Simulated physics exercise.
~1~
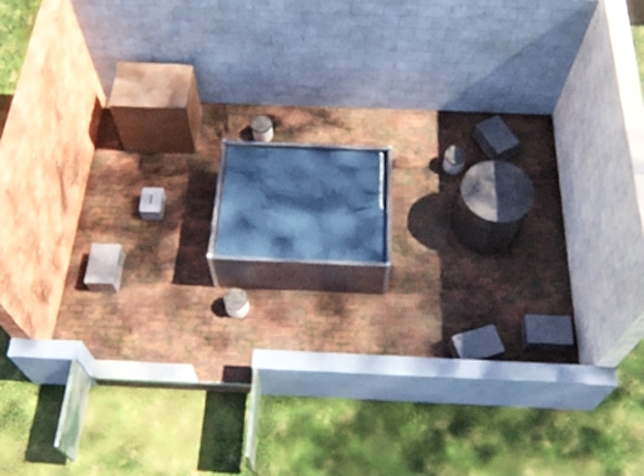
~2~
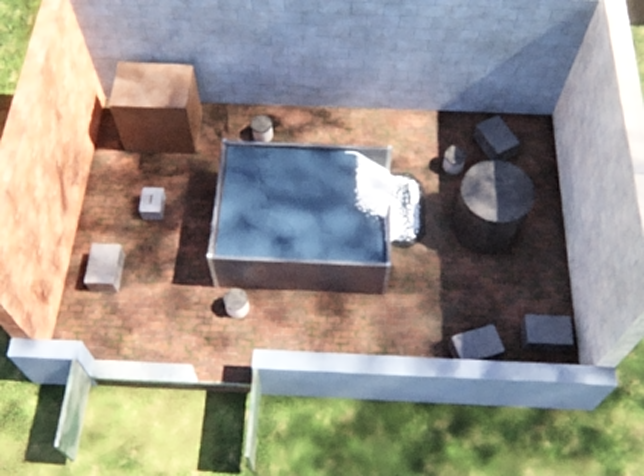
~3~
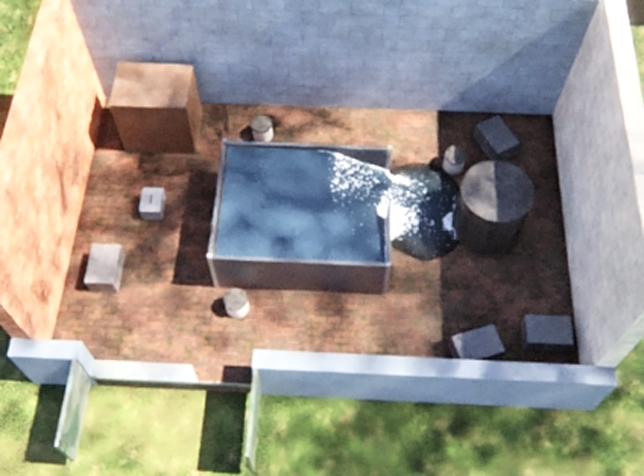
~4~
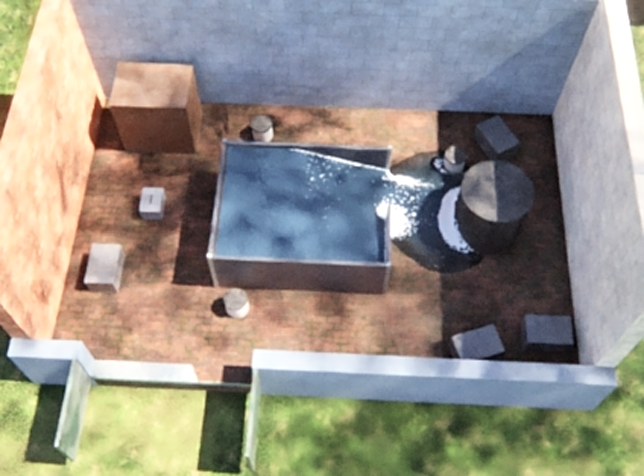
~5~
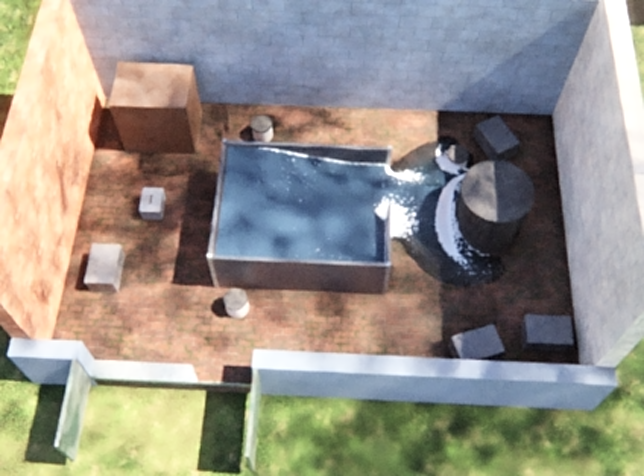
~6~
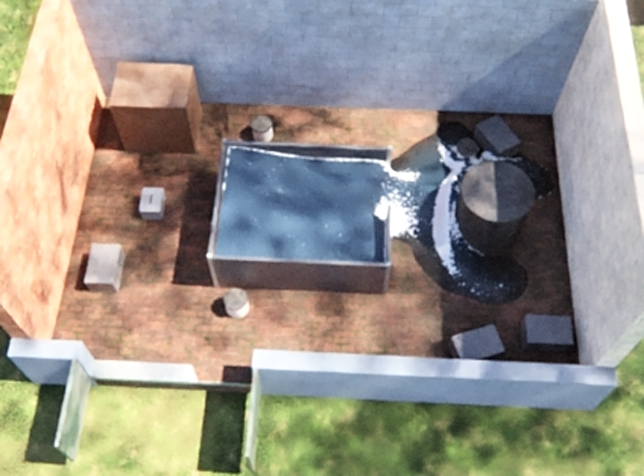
A raised tank of blue water stands in the middle of a walled, brick-paved court, seen from above by a still camera. Pale blocks and small pails sit around it, with a brown box at upper left and a grey drum on the shaded right. Water bursts through the tank's right side in white foam, spreads around the drum, and nudges a nearby pail slightly up and right.
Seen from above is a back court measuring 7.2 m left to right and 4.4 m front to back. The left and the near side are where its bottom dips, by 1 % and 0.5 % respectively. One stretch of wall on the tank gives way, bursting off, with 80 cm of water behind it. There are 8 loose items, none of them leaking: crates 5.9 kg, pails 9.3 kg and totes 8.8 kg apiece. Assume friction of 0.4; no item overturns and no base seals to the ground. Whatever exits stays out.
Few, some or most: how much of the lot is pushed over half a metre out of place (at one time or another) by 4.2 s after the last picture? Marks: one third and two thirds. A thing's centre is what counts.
That comes to between one and two thirds.
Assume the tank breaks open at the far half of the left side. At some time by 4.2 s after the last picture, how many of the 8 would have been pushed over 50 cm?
The answer then is 5.
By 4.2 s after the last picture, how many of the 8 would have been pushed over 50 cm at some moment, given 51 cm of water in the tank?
You'd get 2 in that case.
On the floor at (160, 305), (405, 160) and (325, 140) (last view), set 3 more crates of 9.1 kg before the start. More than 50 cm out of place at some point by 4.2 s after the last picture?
The first comes out within the limit, the second beyond the limit, the third beyond the limit.
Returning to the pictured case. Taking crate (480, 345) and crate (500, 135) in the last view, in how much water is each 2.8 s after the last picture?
24 and 20 cm.
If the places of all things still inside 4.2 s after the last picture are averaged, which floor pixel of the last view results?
Close to pixel (321, 250).
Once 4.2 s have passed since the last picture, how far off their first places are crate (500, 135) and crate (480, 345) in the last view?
250 cm and 200 cm.
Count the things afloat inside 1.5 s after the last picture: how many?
4.
Then, 0.4 s after the last picture 2 of 8 are over 50 cm from their spots; 0 afloat.
Then, 1.5 s after the last picture 2 of 8 are over 50 cm from their spots; 4 afloat.
Then, 2.8 s after the last picture 2 of 8 are over 50 cm from their spots; 4 afloat.
Then, 4.2 s after the last picture 4 of 8 are over 50 cm from their spots, and 4 have been at some point; 4 afloat.
